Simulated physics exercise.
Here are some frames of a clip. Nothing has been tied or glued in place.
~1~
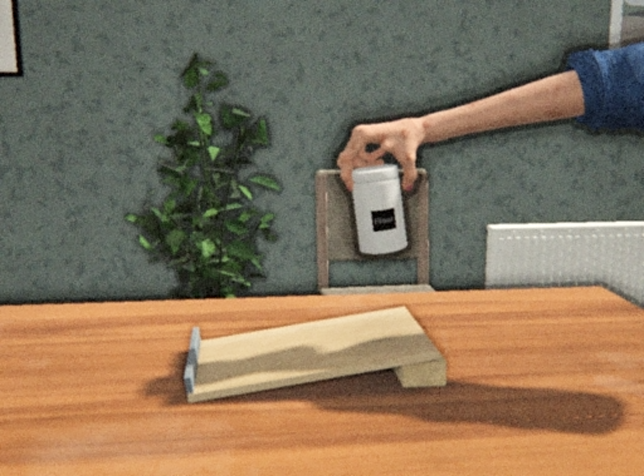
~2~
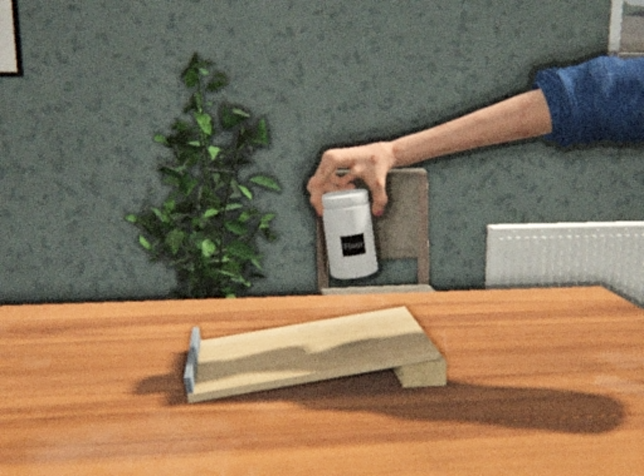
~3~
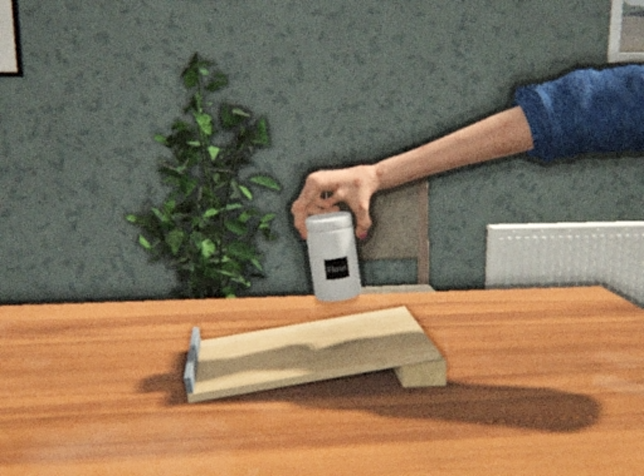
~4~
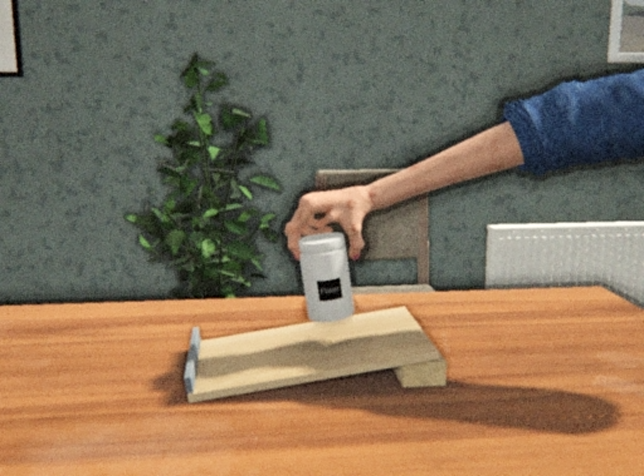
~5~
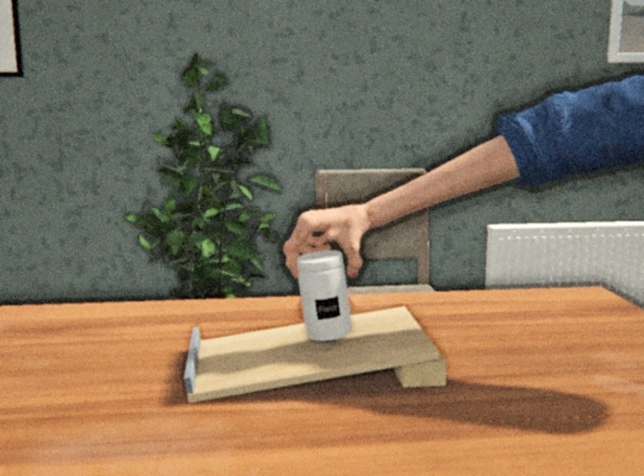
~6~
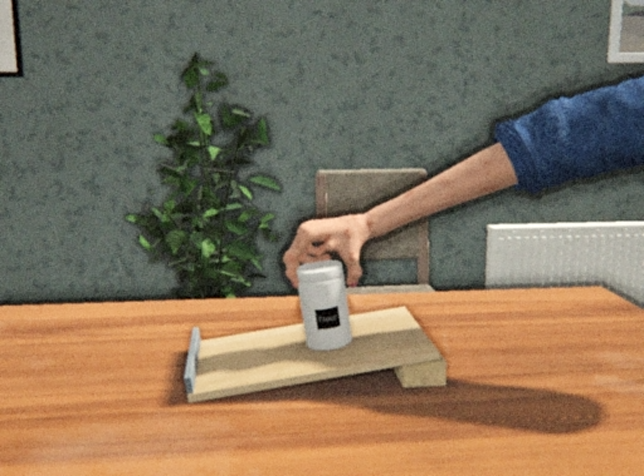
A hand in a blue sleeve carried a white jar with a black label down and to the left, then set it upright on a sloping wooden board on the table, still holding its top.
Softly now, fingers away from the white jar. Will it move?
It will be steady.
Then, 0.30 s later than the last frame, all is still.
Then, 0.70 s later than the last frame, white jar resting near (324, 305).
When it is over, it is as before. End places, in pixels of the last picture, white jar near (324, 305). The white jar keeps its place.
